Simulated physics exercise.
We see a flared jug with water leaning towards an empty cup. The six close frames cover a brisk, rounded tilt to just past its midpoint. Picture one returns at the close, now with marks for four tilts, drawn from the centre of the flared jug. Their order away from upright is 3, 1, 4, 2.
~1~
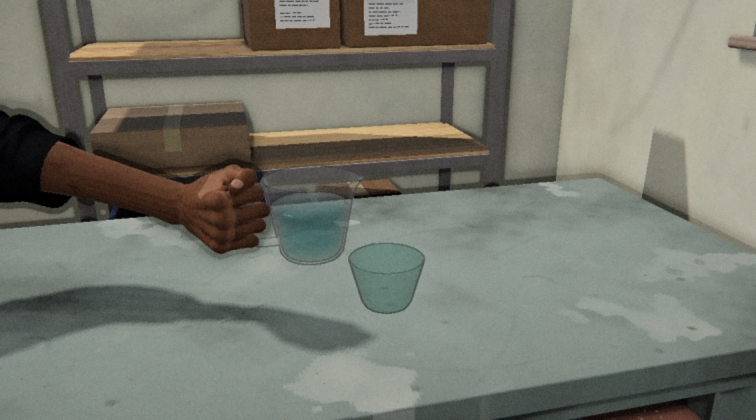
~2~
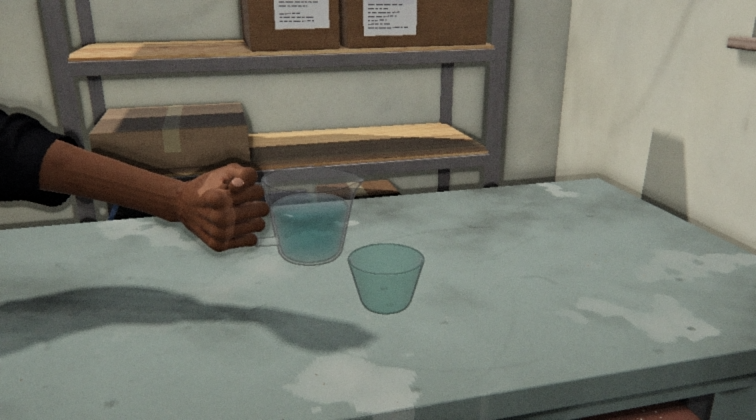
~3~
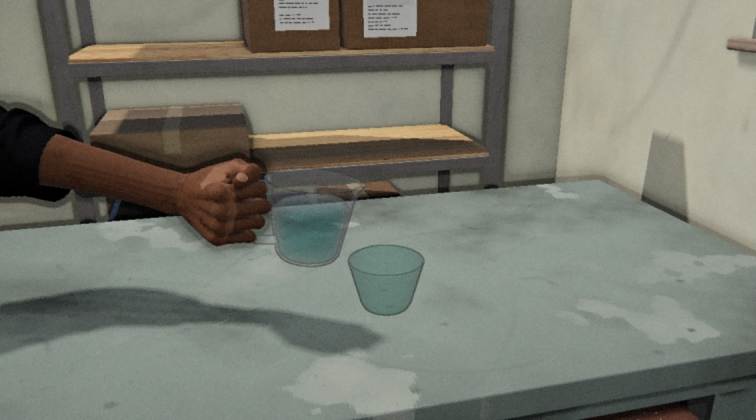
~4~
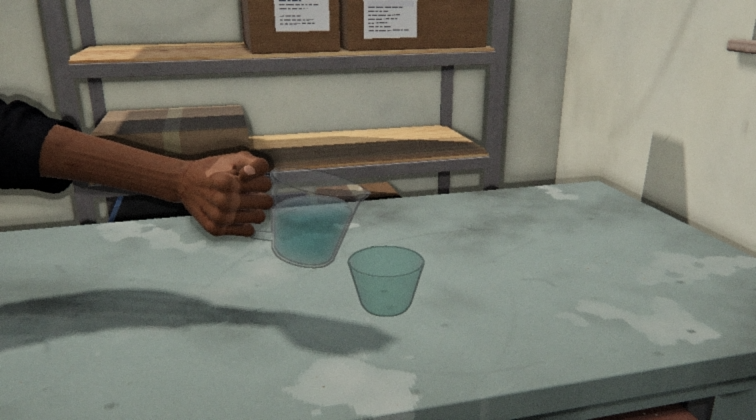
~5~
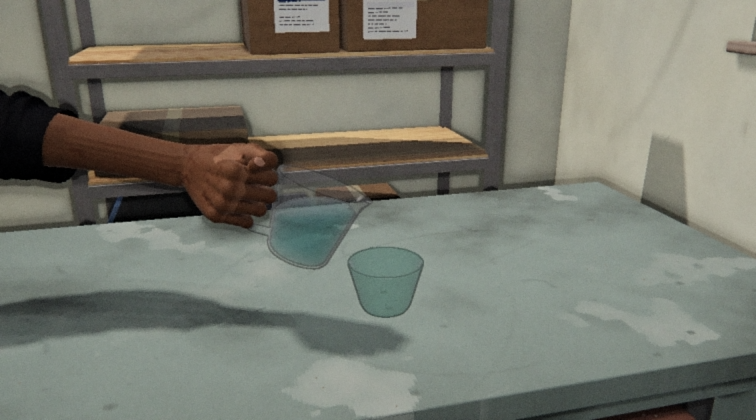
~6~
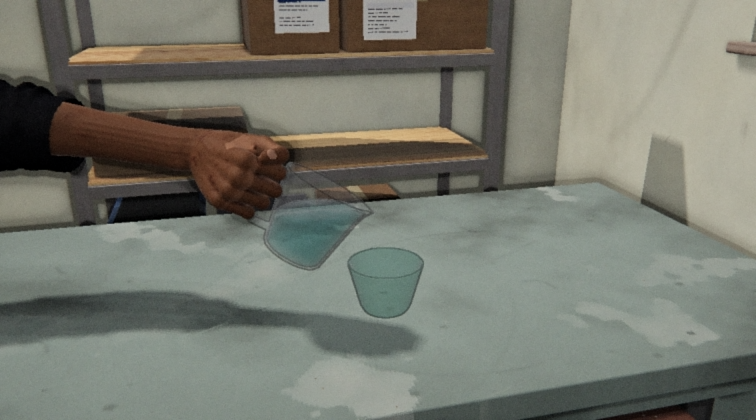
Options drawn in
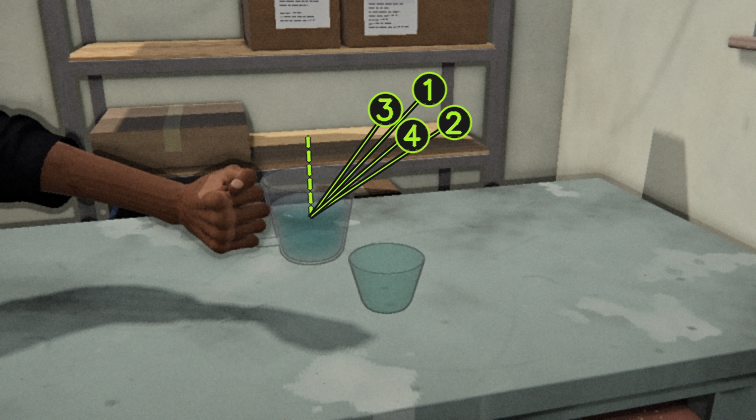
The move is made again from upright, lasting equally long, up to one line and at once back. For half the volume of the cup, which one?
Take 2.
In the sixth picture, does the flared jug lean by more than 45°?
No, it does not.
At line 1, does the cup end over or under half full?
Under.
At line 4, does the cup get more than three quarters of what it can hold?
No, it does not.
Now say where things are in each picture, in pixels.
Upright, lip at (362, 176); rim of the cup round (387, 257); nothing has left yet.
Upright, lip at (362, 178); nothing has left yet.
Tipped about 6°, lip at (365, 184); nothing has left yet.
Tipped about 13°, lip at (368, 191); nothing has left yet.
Tipped about 22°, lip at (371, 201); nothing has left yet.
Tipped about 31°, lip at (372, 211); nothing has left yet.
On the marked copy, 1 at (417, 101); 2 at (439, 130); 3 at (377, 124); 4 at (397, 143).
With 1, the cup ends with about 19 % of what it can hold.
With 2, the cup ends with about 50 % of what it can hold; 3 % of the water is spilt.
With 3, the cup ends with about 8 % of what it can hold.
With 4, the cup ends with about 34 % of what it can hold.
